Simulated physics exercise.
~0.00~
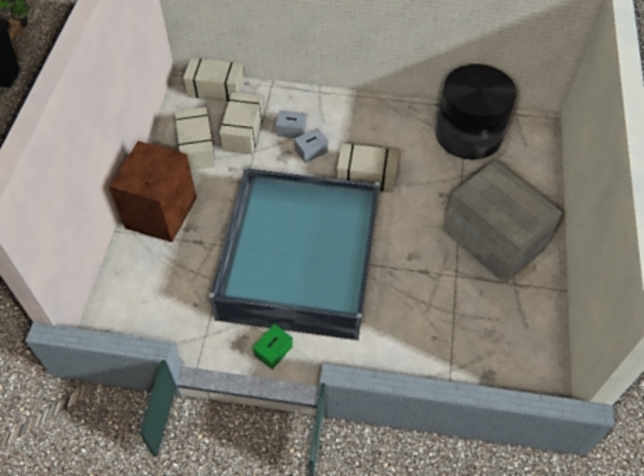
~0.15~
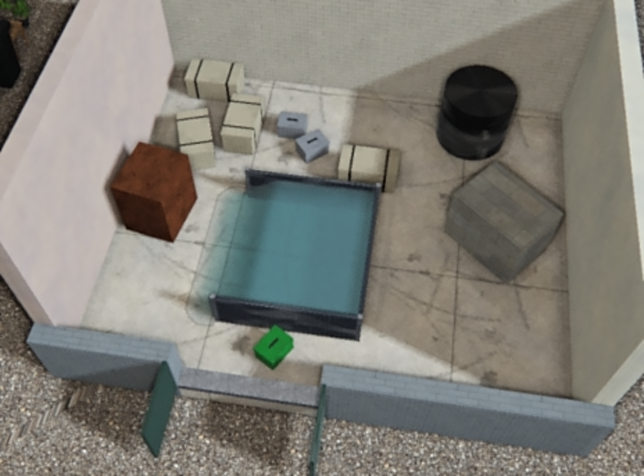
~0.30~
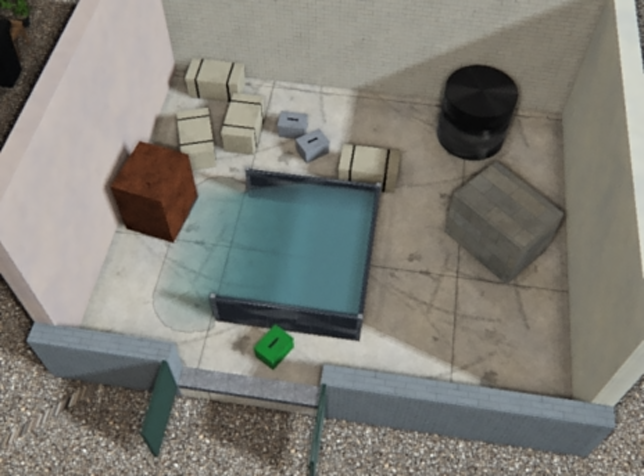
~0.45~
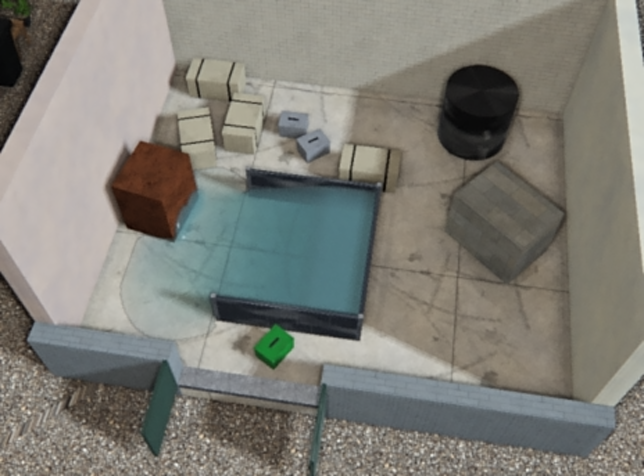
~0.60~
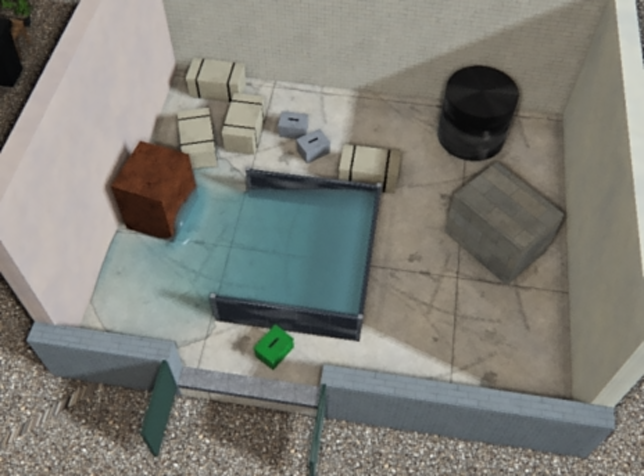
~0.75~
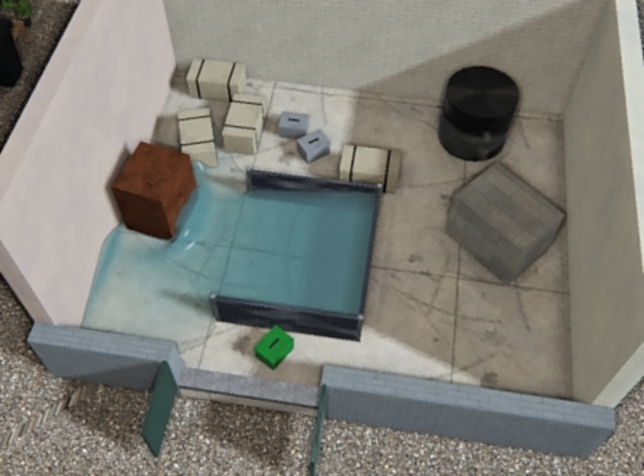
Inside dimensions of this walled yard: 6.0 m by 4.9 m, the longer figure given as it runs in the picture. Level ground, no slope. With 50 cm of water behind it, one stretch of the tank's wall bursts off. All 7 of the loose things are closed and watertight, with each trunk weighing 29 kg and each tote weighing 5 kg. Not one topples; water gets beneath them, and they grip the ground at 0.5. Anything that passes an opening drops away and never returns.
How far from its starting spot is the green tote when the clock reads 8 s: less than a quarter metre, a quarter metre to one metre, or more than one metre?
The green tote ends up more than one metre away.
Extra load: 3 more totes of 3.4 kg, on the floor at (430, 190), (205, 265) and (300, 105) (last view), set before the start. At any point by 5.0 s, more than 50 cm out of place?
Taking them in order: Not far enough, far enough and far enough.
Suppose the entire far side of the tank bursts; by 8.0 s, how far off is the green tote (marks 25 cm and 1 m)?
The green tote simply stays where it is.
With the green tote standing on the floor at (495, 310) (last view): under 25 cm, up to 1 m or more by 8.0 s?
Put there, it remains roughly in place.
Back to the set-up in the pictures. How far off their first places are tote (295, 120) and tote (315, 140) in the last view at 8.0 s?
Taking them in turn, the shifts are 250 cm and 200 cm.
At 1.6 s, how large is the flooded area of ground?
Some 9.0 m2 of it.
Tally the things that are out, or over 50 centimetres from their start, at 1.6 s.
I count 1 of them.
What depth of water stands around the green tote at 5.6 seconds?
About 5 cm.
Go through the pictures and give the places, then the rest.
The first picture shows the green tote at (273, 343) rests on the ground; 3.2 m2 under water; 0 of 7 have shifted.
The second picture shows the green tote at (274, 343) rests on the ground; 4.1 m2 under water; 0 of 7 have shifted.
The third picture shows the green tote at (274, 343) rests on the ground; 5.1 m2 under water; 0 of 7 have shifted.
The fourth picture shows the green tote at (274, 343) rests on the ground; 6.0 m2 under water; 0 of 7 have shifted.
The fifth picture shows the green tote at (274, 343) rests on the ground; 6.8 m2 under water; 0 of 7 have shifted.
The sixth picture shows the green tote at (274, 344) rests on the ground; 7.4 m2 under water; 0 of 7 have shifted.
After 1.6 s the green tote is near (274, 344), 0.0 m from its start, aground; 0 of 7 are out; 0 afloat.
After 3.6 s the green tote is near (499, 365), 2.6 m from its start, aground; 0 of 7 are out; 2 afloat.
After 5.6 s the green tote is near (540, 273), 3.5 m from its start, afloat; 0 of 7 are out; 3 afloat.
After 8.0 s the green tote is near (555, 260), 3.7 m from its start, afloat; 0 of 7 are out; 2 afloat.
